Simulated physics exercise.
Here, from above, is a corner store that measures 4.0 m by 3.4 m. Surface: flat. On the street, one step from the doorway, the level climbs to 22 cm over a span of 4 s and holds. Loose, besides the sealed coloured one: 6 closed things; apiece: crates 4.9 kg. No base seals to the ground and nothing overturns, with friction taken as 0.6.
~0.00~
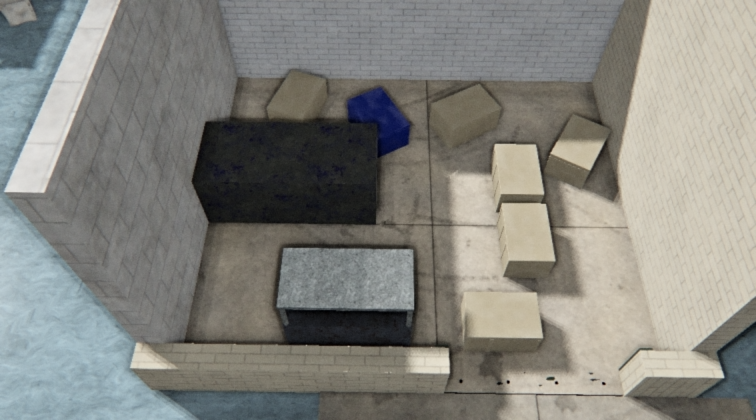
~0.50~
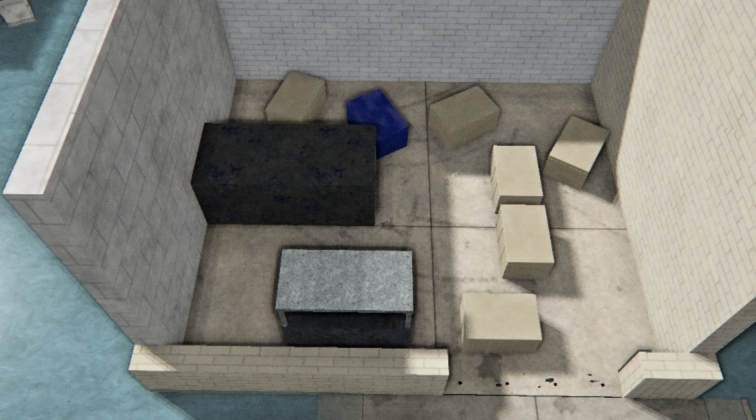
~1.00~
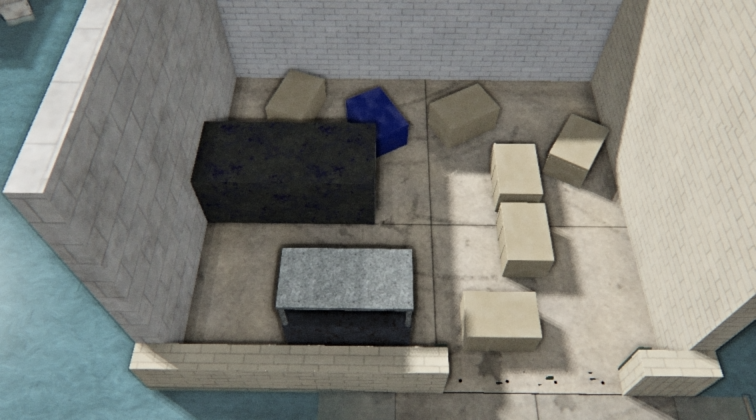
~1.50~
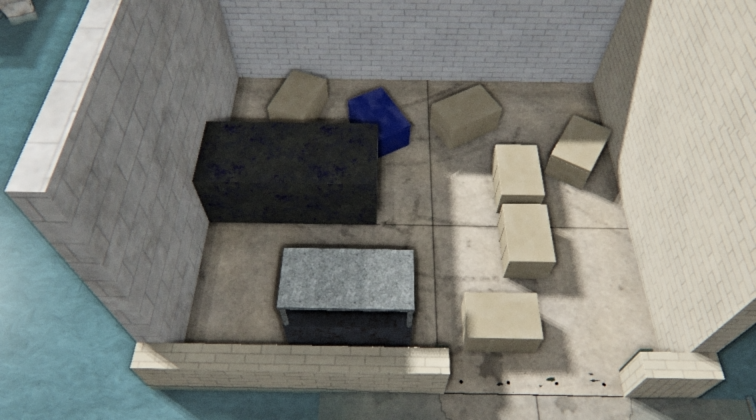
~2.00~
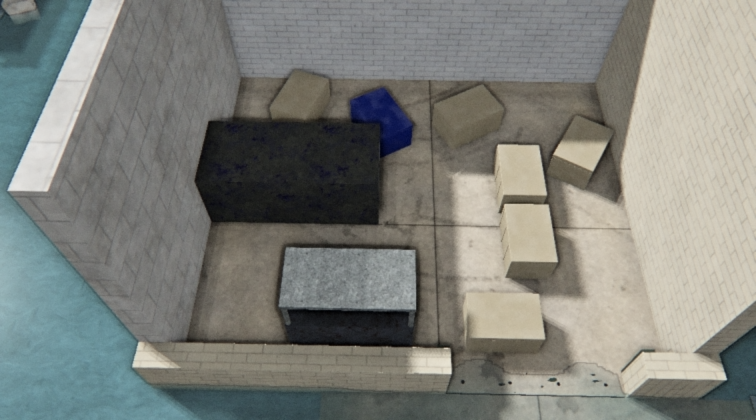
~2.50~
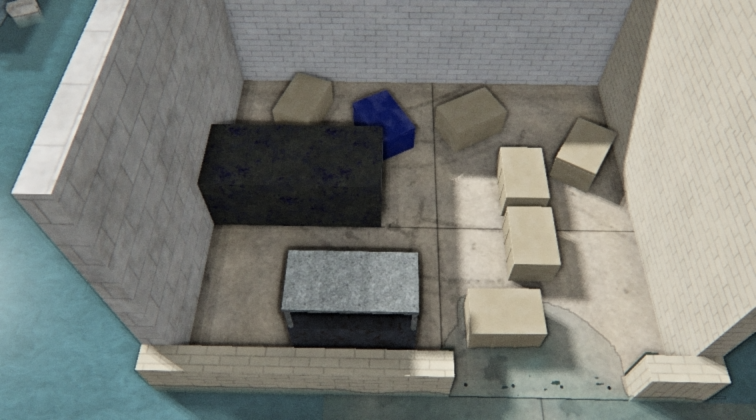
A roofless corner store with pale brick walls is seen from high above its low front wall, with blue-green water outside. A long dark block fills the left, a grey table stands before it, a blue crate sits behind, and six tan boxes are spread across the back and right. The camera wavers slightly as water creeps through the front-right doorway and reaches the nearest box, which shifts barely noticeably.
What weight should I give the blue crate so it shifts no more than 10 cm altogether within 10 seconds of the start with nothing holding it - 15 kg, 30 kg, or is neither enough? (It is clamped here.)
Neither is enough.
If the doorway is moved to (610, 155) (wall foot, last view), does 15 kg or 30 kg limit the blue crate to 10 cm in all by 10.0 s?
Outcome - neither pick works.
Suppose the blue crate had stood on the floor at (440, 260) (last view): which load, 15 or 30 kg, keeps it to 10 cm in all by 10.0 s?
Well, must use the heavier.
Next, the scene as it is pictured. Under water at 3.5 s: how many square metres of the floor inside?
The covered patch comes to about 2.5 m2.
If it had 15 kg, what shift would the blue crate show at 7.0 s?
It would be some 40 cm from its spot.
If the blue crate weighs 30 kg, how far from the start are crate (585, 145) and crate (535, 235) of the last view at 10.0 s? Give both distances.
First 140 cm, then 120 cm.
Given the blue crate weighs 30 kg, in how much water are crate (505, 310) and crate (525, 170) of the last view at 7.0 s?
Depths: Near 14 cm, then near 18 cm.
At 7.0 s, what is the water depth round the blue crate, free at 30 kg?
Something like 6 centimetres.
After 3.5 s the blue crate would be 0 cm from its start with 15 kg and 0 cm from its start with 30 kg; 0 cm of water round it then.
After 4.5 s the blue crate would be 0 cm from its start with 15 kg and 0 cm from its start with 30 kg; 1 cm of water round it then.
After 7.0 s the blue crate would be 39 cm from its start with 15 kg and 1 cm from its start with 30 kg; 6 cm of water round it then.
After 10.0 s the blue crate would be 72 cm from its start with 15 kg and 71 cm from its start with 30 kg; 16 cm of water round it then.
